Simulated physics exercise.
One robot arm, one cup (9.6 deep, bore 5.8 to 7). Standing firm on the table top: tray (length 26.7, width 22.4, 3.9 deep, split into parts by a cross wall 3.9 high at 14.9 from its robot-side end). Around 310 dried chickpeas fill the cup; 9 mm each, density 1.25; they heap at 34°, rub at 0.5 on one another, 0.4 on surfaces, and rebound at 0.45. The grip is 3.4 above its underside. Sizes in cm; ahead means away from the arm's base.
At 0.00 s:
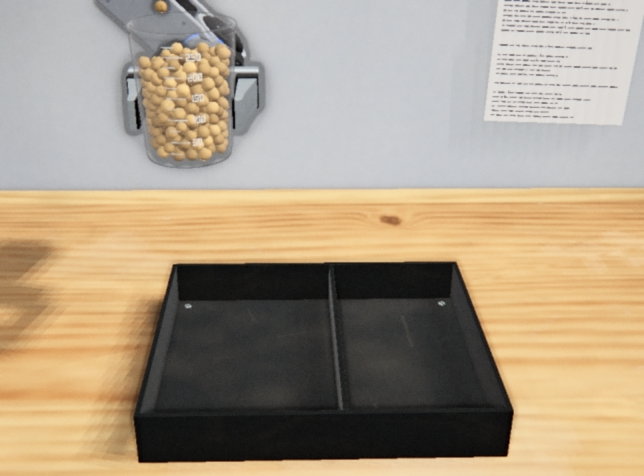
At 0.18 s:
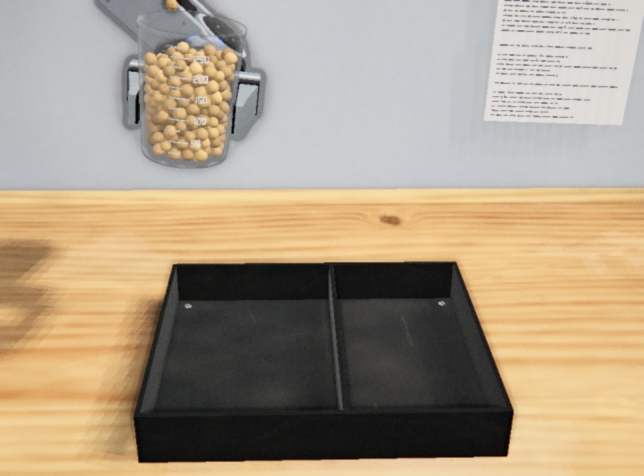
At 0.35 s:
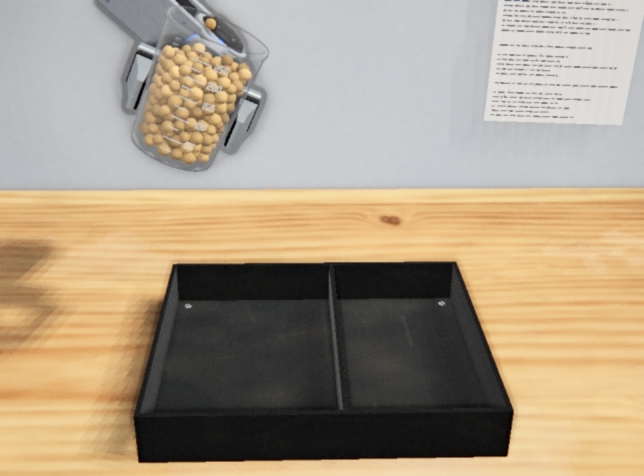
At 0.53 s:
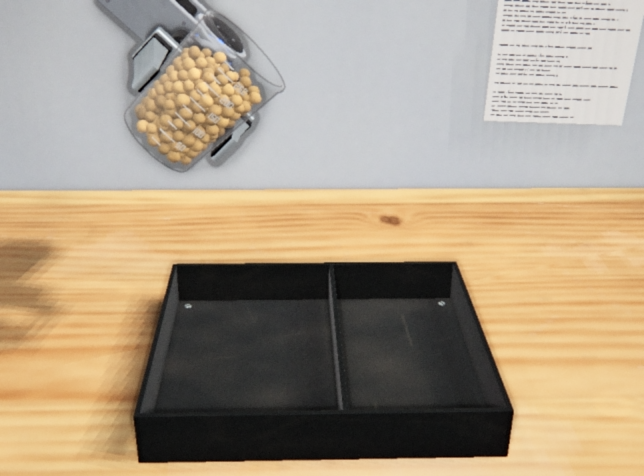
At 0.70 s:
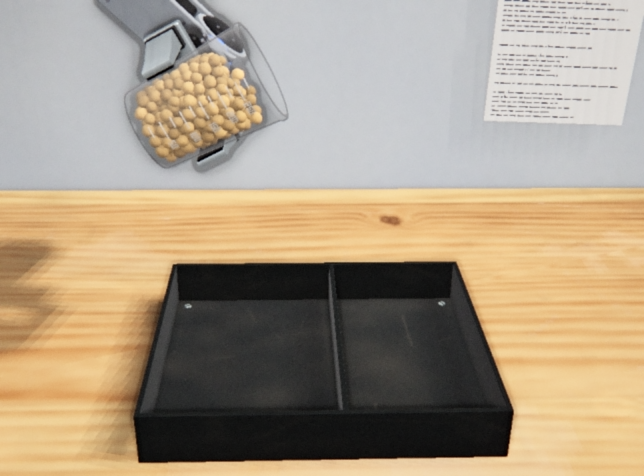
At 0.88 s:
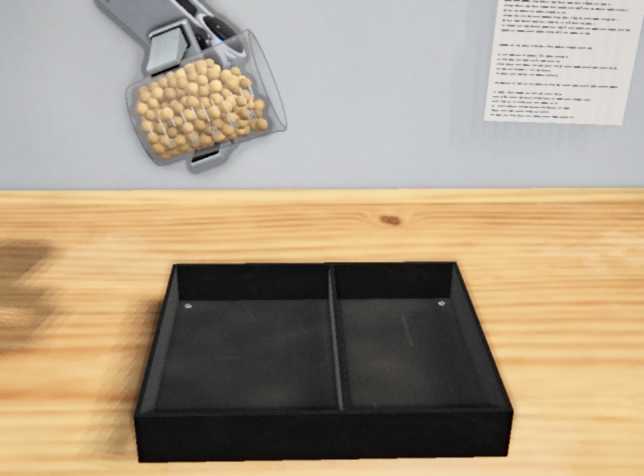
A robot arm held a clear cup full of dried chickpeas above a black divided tray on a wooden table, then tilted it steadily to the right, the chickpeas shifting inside as it leaned.
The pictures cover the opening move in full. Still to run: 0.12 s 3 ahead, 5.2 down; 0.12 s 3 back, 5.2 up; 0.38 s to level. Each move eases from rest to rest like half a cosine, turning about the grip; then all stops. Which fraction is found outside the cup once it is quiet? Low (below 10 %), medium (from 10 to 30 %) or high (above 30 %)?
Share outside the cup: Low (below 10 %).
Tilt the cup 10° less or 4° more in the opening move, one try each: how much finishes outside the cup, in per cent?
Some 0 and 10 per cent.
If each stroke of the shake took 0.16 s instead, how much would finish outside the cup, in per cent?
In that case some 5 per cent.
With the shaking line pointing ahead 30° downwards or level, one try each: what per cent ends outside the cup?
About 20 and 45 per cent.
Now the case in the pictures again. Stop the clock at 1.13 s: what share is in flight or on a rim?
About 3 per cent.
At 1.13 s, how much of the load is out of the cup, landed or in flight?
About 5 per cent by then.
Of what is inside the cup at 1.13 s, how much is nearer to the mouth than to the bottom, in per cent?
About 40 per cent.
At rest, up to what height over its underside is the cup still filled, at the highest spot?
Some 8.5 cm.
After 1.13 s, tilted 69° forward, highest piece 26 above the table; 300 in the cup, 8 in flight or on a rim.
After 1.38 s, tilted 17° forward, highest piece 28 above the table; 294 in the cup, 7 in the robot-side part, 6 in the far-side part, 1 in flight or on a rim.
After 1.70 s, level, highest piece 28 above the table; 294 in the cup, 7 in the robot-side part, 6 in the far-side part, 1 on the table or floor.
After 2.75 s, level, highest piece 28 above the table; 294 in the cup, 7 in the robot-side part, 6 in the far-side part, 1 on the table or floor.
In the end, 294 in the cup, 7 in the robot-side part, 6 in the far-side part, 1 on the table or floor. That is 5 % outside the cup.
